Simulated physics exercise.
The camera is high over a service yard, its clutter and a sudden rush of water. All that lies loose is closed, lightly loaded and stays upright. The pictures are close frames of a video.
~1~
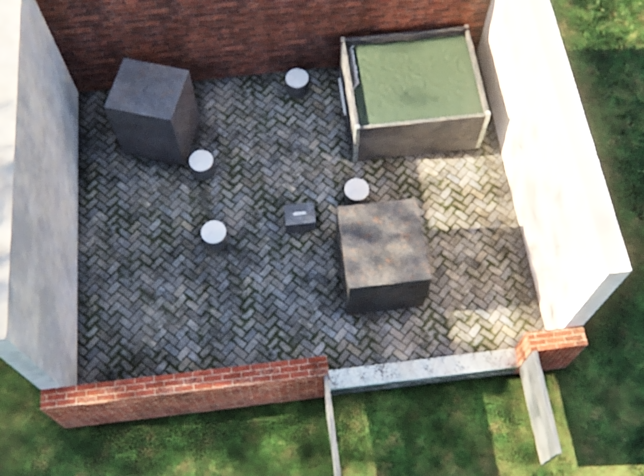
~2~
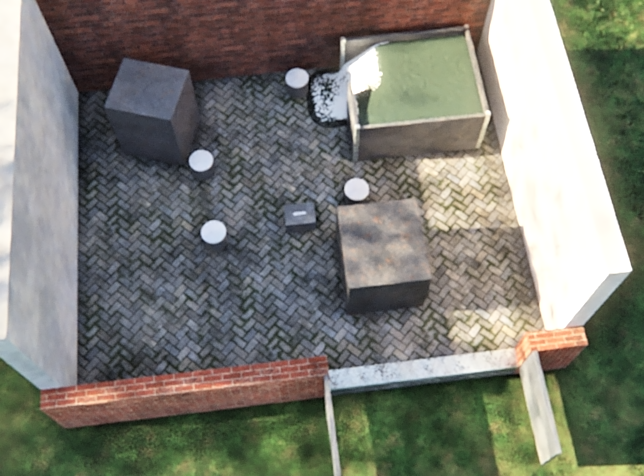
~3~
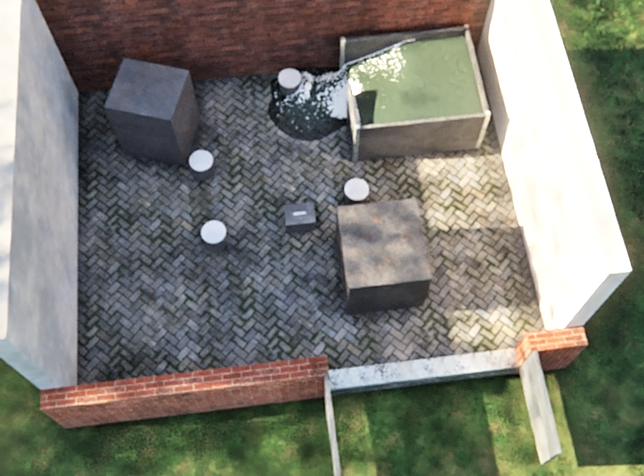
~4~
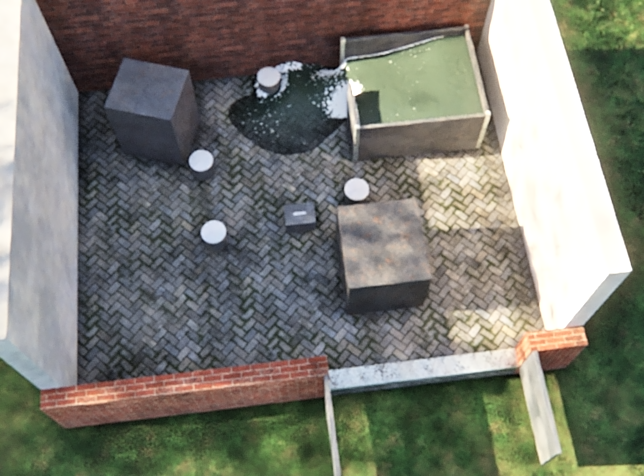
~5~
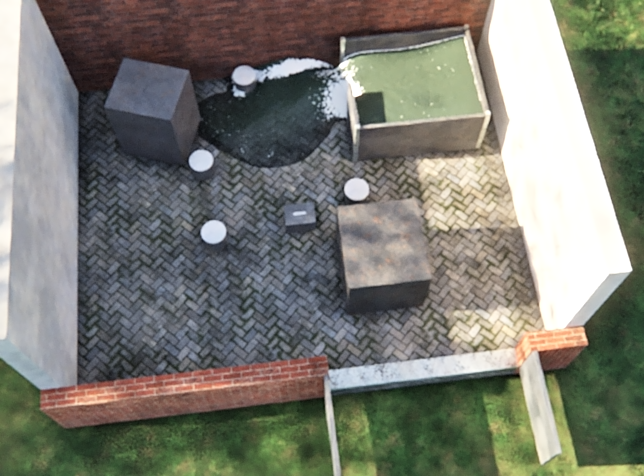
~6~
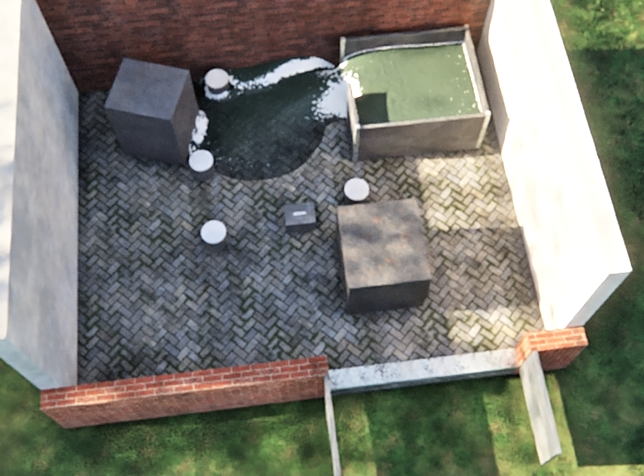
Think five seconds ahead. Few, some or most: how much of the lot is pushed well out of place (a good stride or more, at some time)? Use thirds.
It is one to two thirds.
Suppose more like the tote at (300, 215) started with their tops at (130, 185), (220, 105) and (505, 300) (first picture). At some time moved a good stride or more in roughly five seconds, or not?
As listed: That far or more, that far or more, under that.
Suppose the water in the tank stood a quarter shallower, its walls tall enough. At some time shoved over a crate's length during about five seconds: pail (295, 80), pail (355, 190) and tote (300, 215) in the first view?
As listed: Swept aside, no, less than that.
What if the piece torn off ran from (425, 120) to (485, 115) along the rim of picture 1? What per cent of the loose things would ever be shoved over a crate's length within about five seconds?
Some 0 per cent.
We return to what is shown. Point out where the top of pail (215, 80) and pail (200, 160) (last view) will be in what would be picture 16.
Near (109, 148) and (155, 272).
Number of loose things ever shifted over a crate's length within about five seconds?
It comes to 3.
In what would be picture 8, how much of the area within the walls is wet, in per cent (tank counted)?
Near 25 in a hundred.
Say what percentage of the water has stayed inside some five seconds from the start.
Close to 100 %.
A moment on, 1 of 5 are well off their spots; 0 afloat.
Next, 2 of 5 are well off their spots; 0 afloat.
Later, 2 of 5 are well off their spots; 1 afloat.
In the end, 3 of 5 are well off their spots, and 3 have been at some point; 1 afloat.
